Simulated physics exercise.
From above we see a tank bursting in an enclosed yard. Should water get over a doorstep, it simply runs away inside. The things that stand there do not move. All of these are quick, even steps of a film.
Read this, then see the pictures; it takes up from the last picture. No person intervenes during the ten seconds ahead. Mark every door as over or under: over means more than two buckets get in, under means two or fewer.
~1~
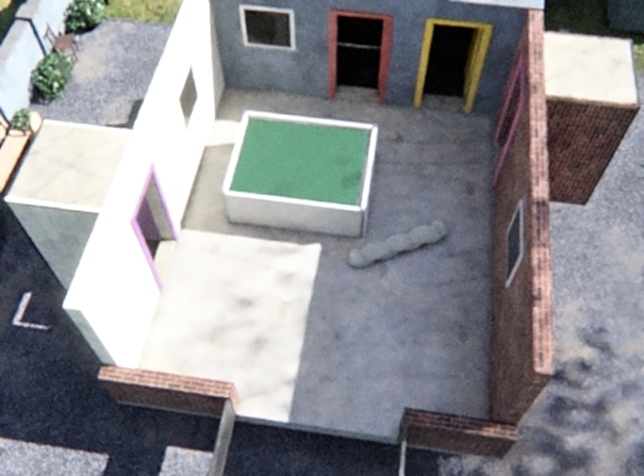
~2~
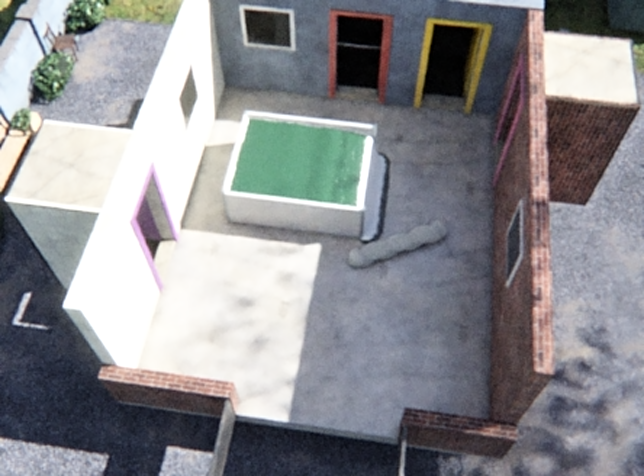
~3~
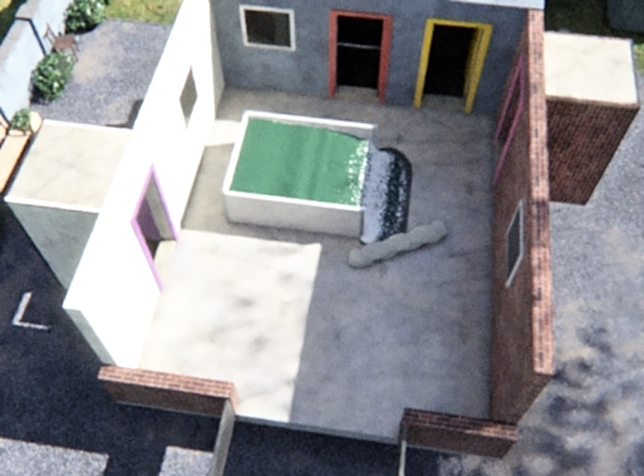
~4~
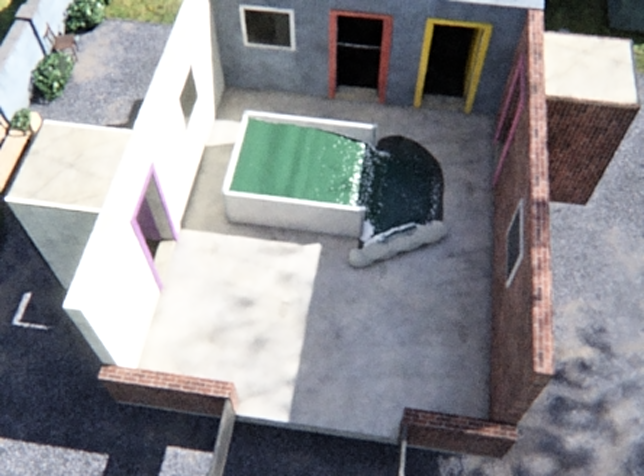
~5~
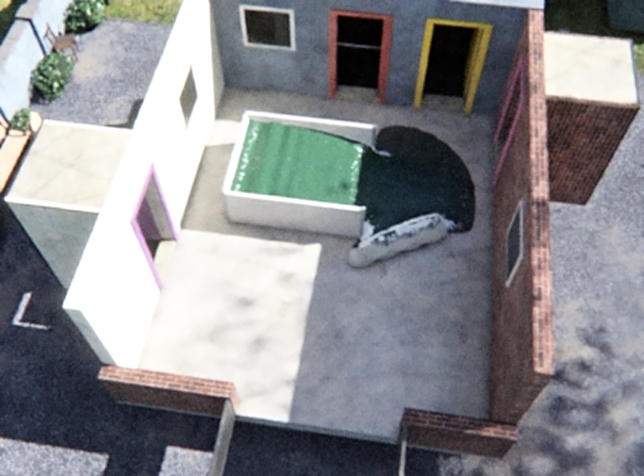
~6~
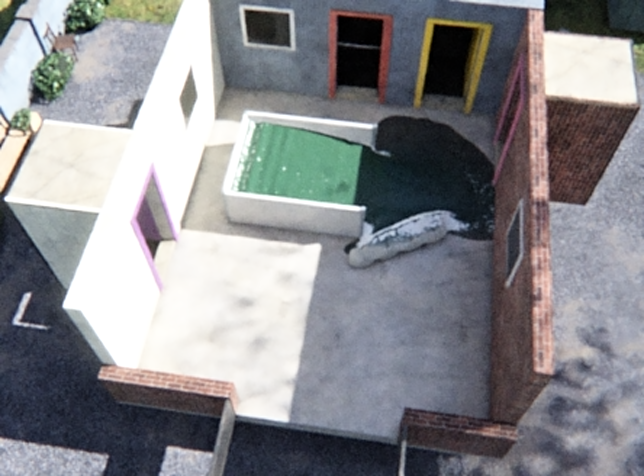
Red door - under; purple door - under; yellow door - over; pink door - over.
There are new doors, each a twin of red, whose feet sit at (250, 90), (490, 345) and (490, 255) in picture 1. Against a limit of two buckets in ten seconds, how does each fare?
Taking them as listed, the first overshoots, the second undershoots and the third overshoots.
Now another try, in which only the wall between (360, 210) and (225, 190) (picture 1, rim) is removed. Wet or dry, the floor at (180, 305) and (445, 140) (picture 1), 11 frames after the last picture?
Taking them in turn, they come out soaked and spared.
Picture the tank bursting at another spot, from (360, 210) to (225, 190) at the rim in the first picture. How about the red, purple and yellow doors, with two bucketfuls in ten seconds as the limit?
Door by door - red doesn't reach it, purple tops the limit, yellow doesn't reach it.
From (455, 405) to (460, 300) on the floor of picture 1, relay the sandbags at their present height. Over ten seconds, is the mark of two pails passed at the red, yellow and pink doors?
Briefly: Red door remains short; yellow door exceeds the limit; pink door exceeds the limit.
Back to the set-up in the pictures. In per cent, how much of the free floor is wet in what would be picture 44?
That works out to some 95 in a hundred.
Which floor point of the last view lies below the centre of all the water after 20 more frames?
Roughly (398, 201).
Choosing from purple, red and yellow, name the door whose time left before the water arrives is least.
It's the yellow door.
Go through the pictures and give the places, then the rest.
Still water in the water tank at (302, 161), in the first frame.
Water pours out at (366, 185) and has run to (364, 240), in the second frame.
The front is at (392, 152), out from the gap at (366, 187), in the third frame.
Water pours out at (366, 188) and has run to (417, 147), in the fourth frame.
Water pours out at (366, 188) and has run to (466, 175), in the fifth frame.
Water pours out at (366, 189) and has run to (495, 173), in the sixth frame.
A moment on, water covers 30 % of the floor; the red door not reached, the purple door not reached, the yellow door wet at the sill, nothing in, the pink door over two buckets in.
Next, water covers 40 % of the floor; the red door not reached, the purple door not reached, the yellow door under two buckets in, the pink door far over two buckets in.
Then, water covers 65 % of the floor; the red door wet at the sill, nothing in, the purple door not reached, the yellow door over two buckets in, the pink door far over two buckets in.
Later, water covers 95 % of the floor; the red door wet at the sill, nothing in, the purple door wet at the sill, nothing in, the yellow door far over two buckets in, the pink door far over two buckets in.
In the end, water covers 95 % of the floor; the red door wet at the sill, nothing in, the purple door under two buckets in, the yellow door far over two buckets in, the pink door far over two buckets in.
